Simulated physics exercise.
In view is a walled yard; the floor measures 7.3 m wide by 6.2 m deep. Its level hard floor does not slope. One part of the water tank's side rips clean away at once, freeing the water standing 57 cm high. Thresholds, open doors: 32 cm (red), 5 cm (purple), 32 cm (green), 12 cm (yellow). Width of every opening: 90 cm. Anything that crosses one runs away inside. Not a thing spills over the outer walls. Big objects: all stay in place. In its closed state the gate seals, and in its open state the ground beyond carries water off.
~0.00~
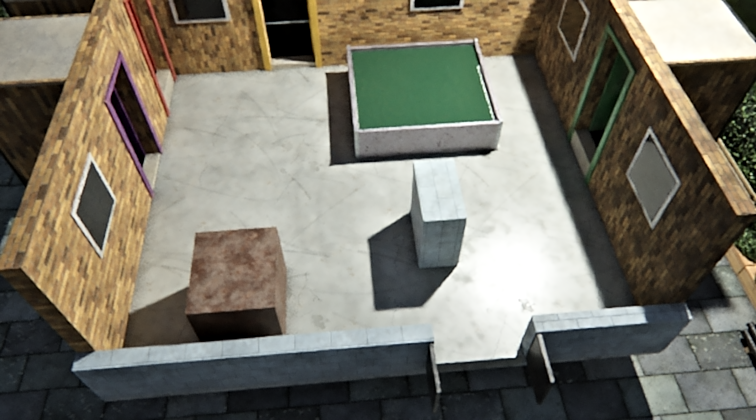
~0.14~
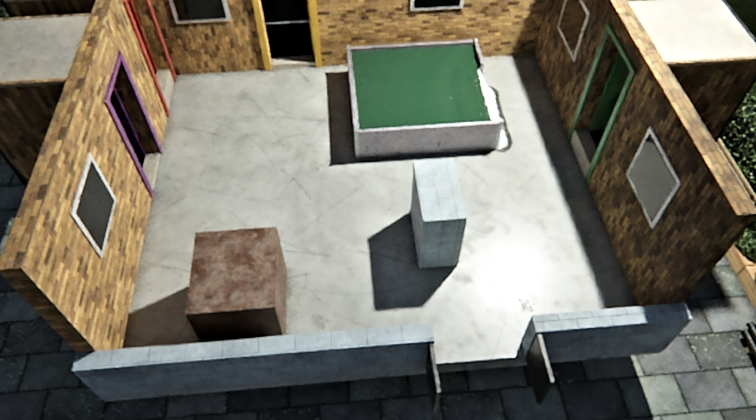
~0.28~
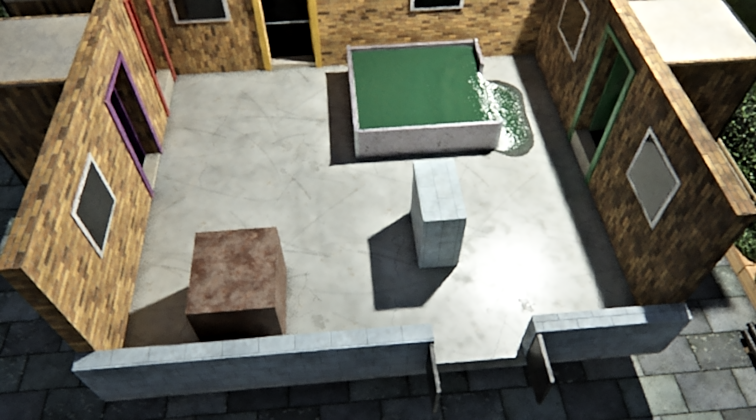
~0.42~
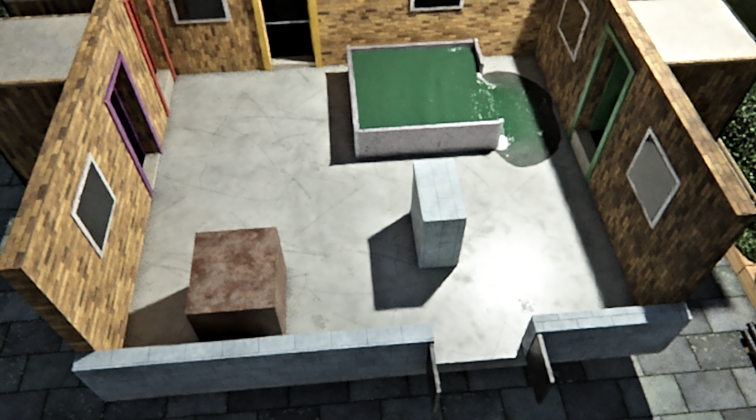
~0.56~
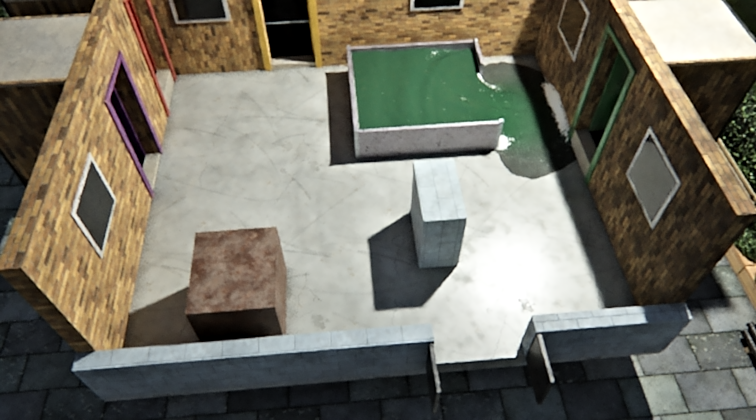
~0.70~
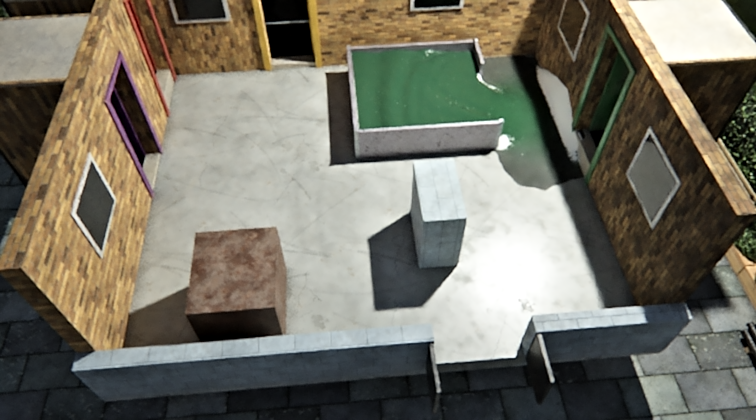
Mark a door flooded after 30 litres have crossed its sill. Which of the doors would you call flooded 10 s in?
I would call the red door not flooded; I would call the purple door not flooded; I would call the green door not flooded; I would call the yellow door not flooded.
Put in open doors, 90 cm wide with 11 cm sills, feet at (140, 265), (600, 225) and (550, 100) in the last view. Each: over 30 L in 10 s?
So, in the order given, it's shy of the mark, then shy of the mark, then beyond the mark.
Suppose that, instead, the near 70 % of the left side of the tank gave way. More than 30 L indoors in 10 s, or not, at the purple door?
Then: Purple beyond it.
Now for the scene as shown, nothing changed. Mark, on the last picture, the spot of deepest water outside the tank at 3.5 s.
In the final picture, near (481, 66).
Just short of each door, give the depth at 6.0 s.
Readings (cm): Red = 9; purple = 4; green = 13; yellow = 4.
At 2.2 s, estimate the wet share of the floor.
Covered: Roughly 25 per cent.
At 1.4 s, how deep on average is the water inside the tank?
Depth, averaged: Around 40 centimetres.
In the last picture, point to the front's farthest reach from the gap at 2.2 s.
That's around (640, 329) in the last picture.
After 1.4 s water covers 10 % of the floor and is deepest (44 cm) near (556, 118); red door not reached, purple door not reached, green door 29 cm at the sill, 0 L in, yellow door not reached.
After 2.2 s water covers 25 % of the floor and is deepest (42 cm) near (546, 119); red door not reached, purple door not reached, green door 30 cm at the sill, 1 L in, yellow door not reached.
After 3.5 s water covers 35 % of the floor and is deepest (33 cm) near (481, 66); red door not reached, purple door not reached, green door 21 cm at the sill, 3 L in, yellow door 6 cm at the sill, 0 L in.
After 6.0 s water covers 65 % of the floor and is deepest (21 cm) near (553, 112); red door 9 cm at the sill, 0 L in, purple door 4 cm at the sill, 0 L in, green door 13 cm at the sill, 3 L in, yellow door 4 cm at the sill, 0 L in.
After 10.0 s water covers 95 % of the floor and is deepest (14 cm) near (532, 58); red door 4 cm at the sill, 0 L in, purple door 3 cm at the sill, 0 L in, green door 10 cm at the sill, 3 L in, yellow door 2 cm at the sill, 0 L in.
